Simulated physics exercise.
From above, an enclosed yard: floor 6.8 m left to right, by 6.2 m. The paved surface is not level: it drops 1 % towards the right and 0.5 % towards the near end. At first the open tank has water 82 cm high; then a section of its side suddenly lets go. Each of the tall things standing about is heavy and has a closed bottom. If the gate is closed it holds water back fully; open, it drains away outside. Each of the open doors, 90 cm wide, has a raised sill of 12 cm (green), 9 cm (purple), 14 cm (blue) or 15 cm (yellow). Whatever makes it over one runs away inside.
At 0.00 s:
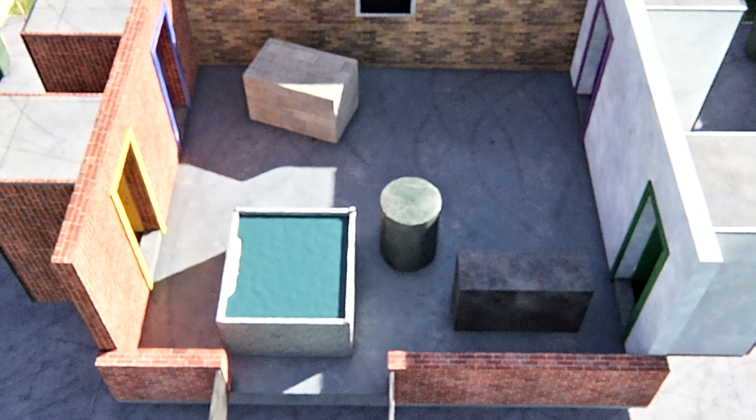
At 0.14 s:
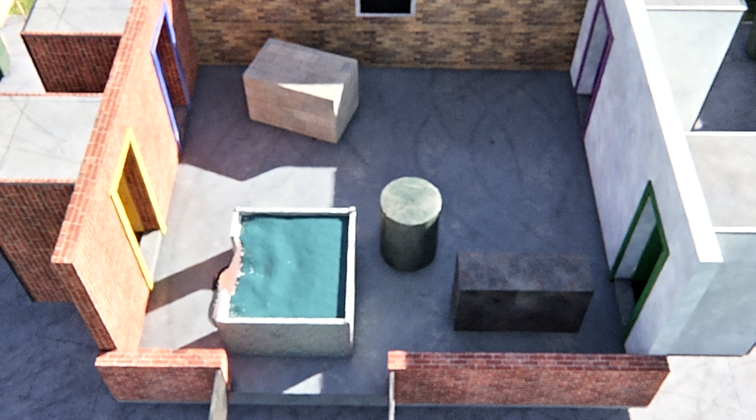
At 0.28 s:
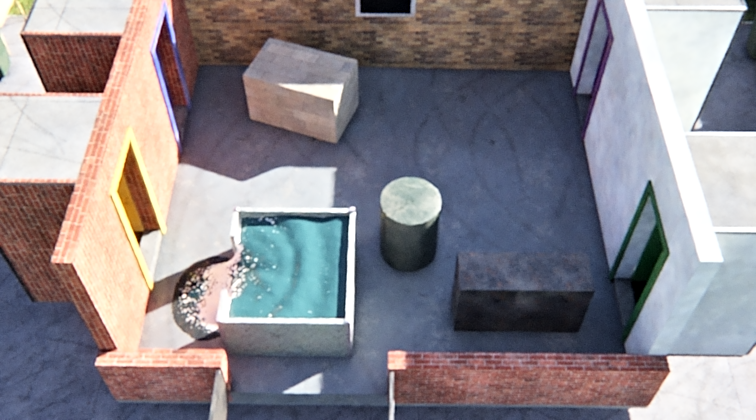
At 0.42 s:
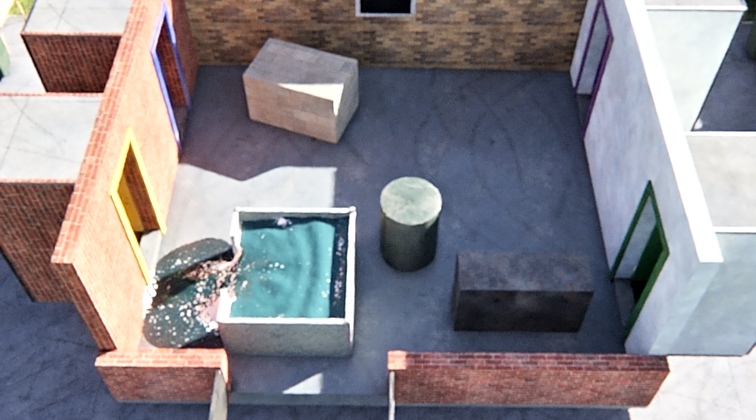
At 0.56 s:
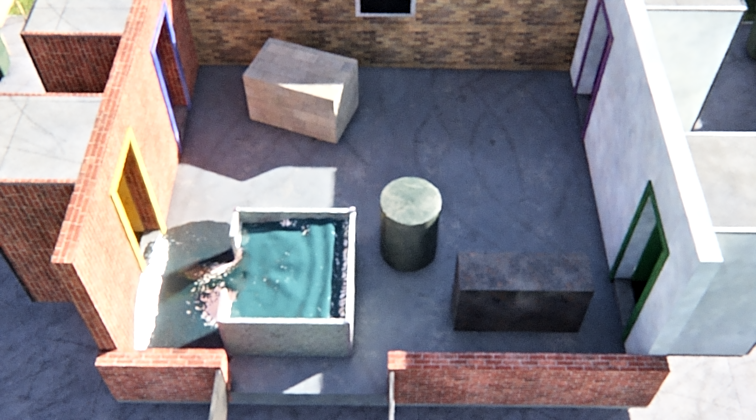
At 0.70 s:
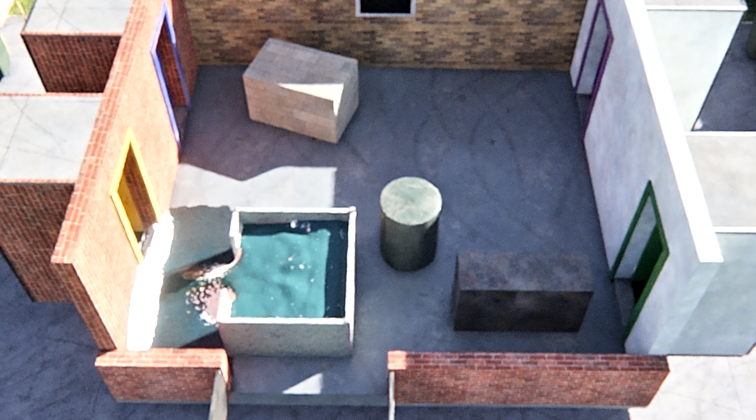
In a walled yard, water bursting through the left side of an open tank and spreading foamily to the brick wall.
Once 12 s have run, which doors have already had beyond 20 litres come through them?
After 12 s: The green door has not yet; the purple door has not yet; the blue door has not yet; the yellow door already has.
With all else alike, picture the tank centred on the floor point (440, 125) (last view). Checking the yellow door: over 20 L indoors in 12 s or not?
Then yellow falls short.
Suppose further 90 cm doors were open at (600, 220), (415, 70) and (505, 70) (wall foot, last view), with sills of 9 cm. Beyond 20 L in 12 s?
Per doorway, in order: Insufficient / insufficient / insufficient.
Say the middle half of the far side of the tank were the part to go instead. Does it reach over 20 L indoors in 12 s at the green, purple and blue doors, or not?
In that case, green door: Less than that, purple door: More than that, blue door: More than that.
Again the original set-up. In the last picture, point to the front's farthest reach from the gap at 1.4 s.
That lands around (187, 122) in the last picture.
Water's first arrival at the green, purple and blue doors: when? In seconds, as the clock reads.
Door times: Green 4.0 s / purple 7.0 s / blue 1.3 s.
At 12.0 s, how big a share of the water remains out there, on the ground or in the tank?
Around 72 per cent of the water.
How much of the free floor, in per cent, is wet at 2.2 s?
Close to 25 in a hundred.
After 1.4 s water covers 15 % of the floor and is deepest (57 cm) near (133, 374); green door not reached, purple door not reached, blue door 3 cm at the sill, 0 L in, yellow door 36 cm at the sill, 87 L in.
After 2.2 s water covers 25 % of the floor and is deepest (35 cm) near (136, 362); green door not reached, purple door not reached, blue door 4 cm at the sill, 0 L in, yellow door 30 cm at the sill, 178 L in.
After 3.5 s water covers 40 % of the floor and is deepest (30 cm) near (133, 374); green door not reached, purple door not reached, blue door 4 cm at the sill, 0 L in, yellow door 25 cm at the sill, 256 L in.
After 7.0 s water covers 80 % of the floor and is deepest (16 cm) near (150, 294); green door 4 cm at the sill, 0 L in, purple door 3 cm at the sill, 0 L in, blue door 6 cm at the sill, 0 L in, yellow door 13 cm at the sill, 299 L in.
After 12.0 s water covers 90 % of the floor and is deepest (8 cm) near (624, 369); green door 6 cm at the sill, 0 L in, purple door 6 cm at the sill, 0 L in, blue door 6 cm at the sill, 0 L in, yellow door 6 cm at the sill, 299 L in.
